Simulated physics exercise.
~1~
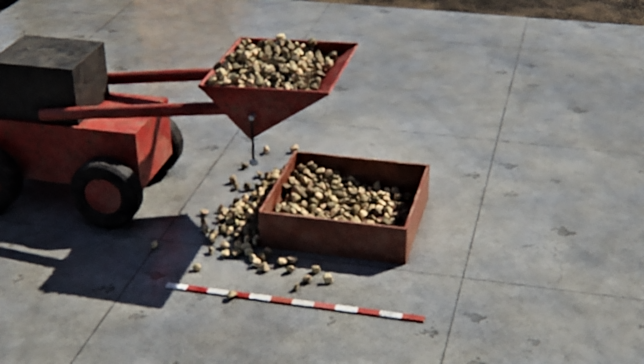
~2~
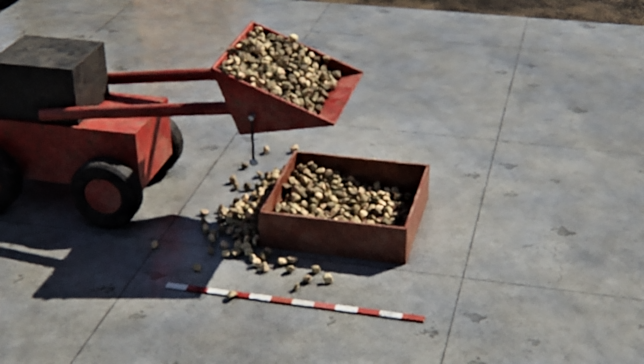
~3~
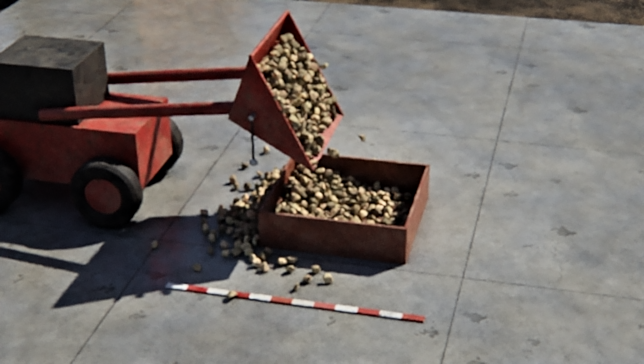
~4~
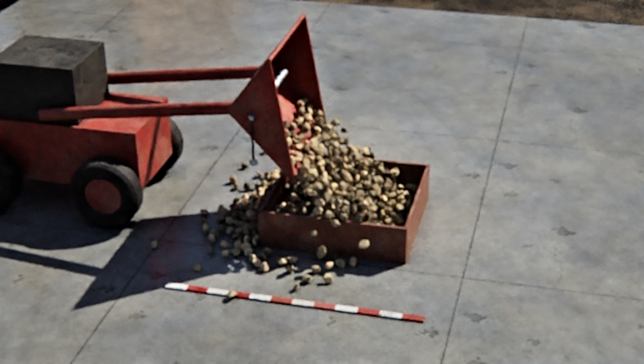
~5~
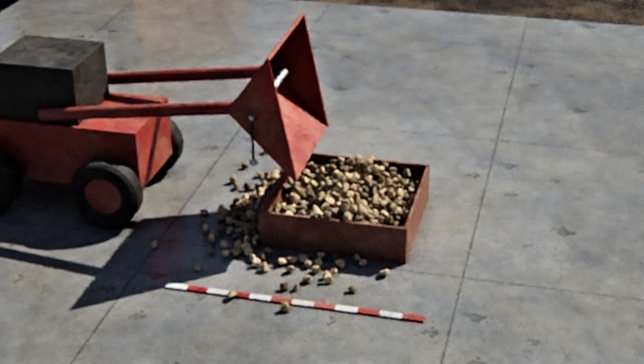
On a sunlit concrete floor, a red loader tipped its raised bucket of pale stones steadily forward until they slid out into a low red box, leaving the bucket empty, the box heaped fuller, and some stones scattered around a striped staff.
